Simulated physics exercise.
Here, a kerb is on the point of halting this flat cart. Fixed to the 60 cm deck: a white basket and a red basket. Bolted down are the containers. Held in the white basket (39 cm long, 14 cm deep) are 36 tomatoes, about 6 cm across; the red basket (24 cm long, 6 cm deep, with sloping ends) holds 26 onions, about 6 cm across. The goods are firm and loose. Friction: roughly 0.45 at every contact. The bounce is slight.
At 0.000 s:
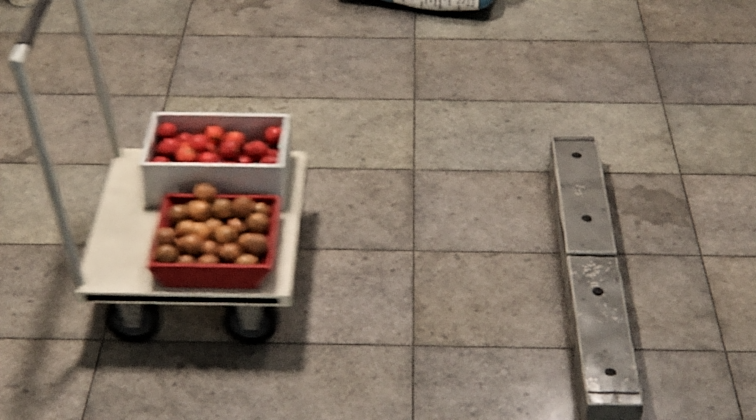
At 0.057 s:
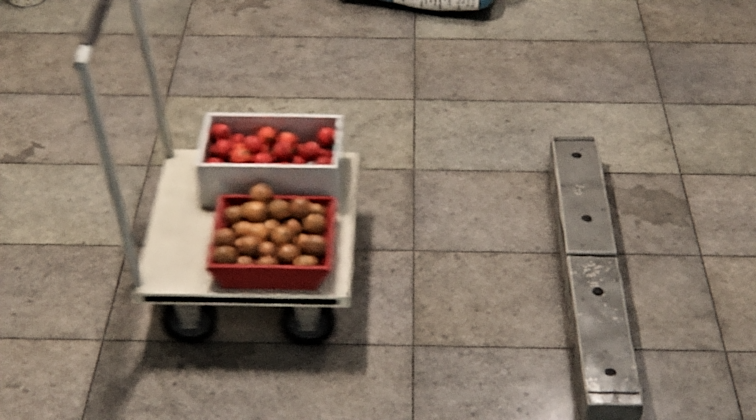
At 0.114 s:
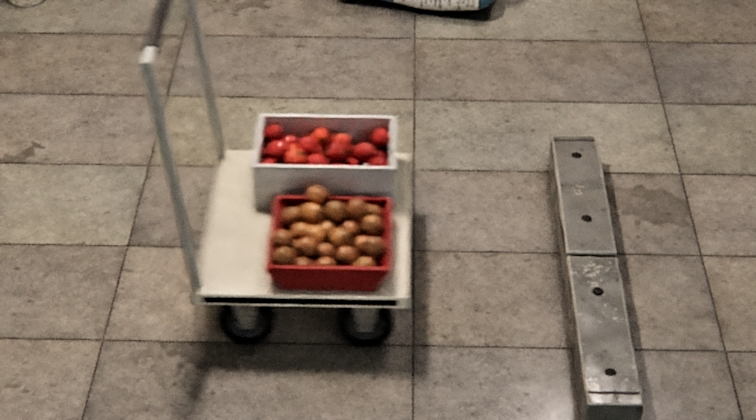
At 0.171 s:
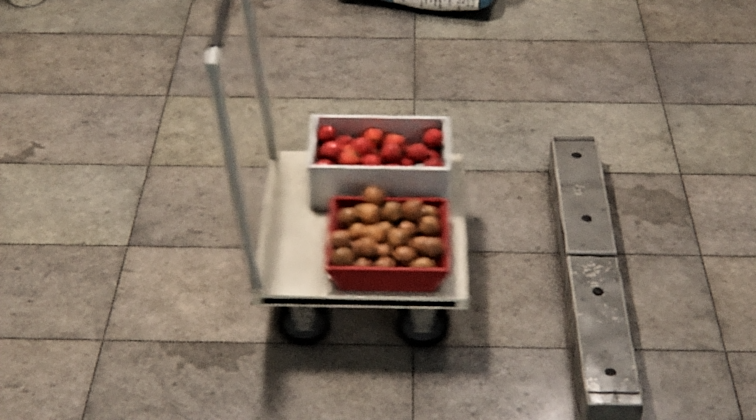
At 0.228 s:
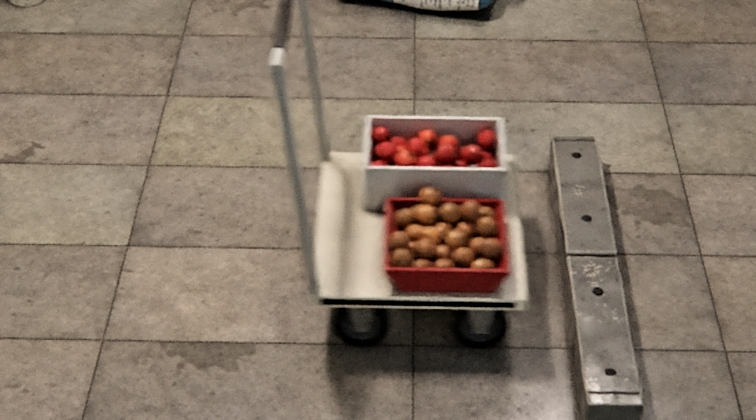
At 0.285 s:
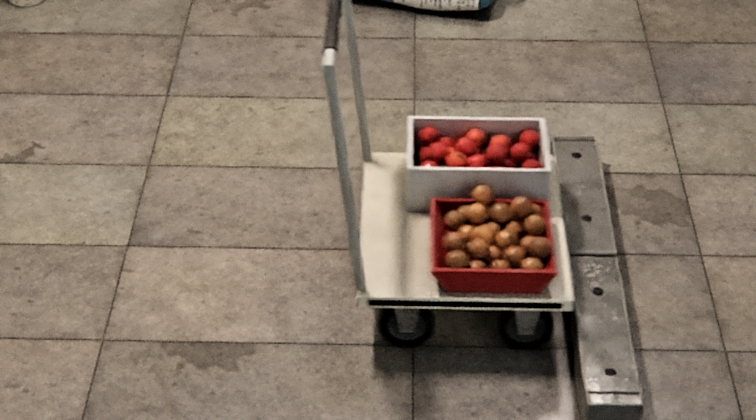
A flat cart carrying baskets of tomatoes and round brown produce rolls right to a metal bar.
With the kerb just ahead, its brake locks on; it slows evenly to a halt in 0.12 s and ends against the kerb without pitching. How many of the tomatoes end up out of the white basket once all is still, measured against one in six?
Short of a sixth.
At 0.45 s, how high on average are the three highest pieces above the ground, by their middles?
Roughly 42 cm.
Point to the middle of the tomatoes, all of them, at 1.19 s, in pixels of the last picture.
In the last picture they centre on about (510, 169).
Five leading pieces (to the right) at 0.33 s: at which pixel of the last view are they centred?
Centre: About (553, 195) px.
After 0.33 s, white basket 36 in, 0 out and red basket 26 in, 0 out.
After 0.45 s, white basket 36 in, 0 out and red basket 19 in, 7 out.
After 0.68 s, white basket 35 in, 1 out and red basket 16 in, 10 out.
When it is over (at 1.19 s), white basket 35 in, 1 out and red basket 16 in, 10 out. Asked share, 1 of 36, 3 per cent.
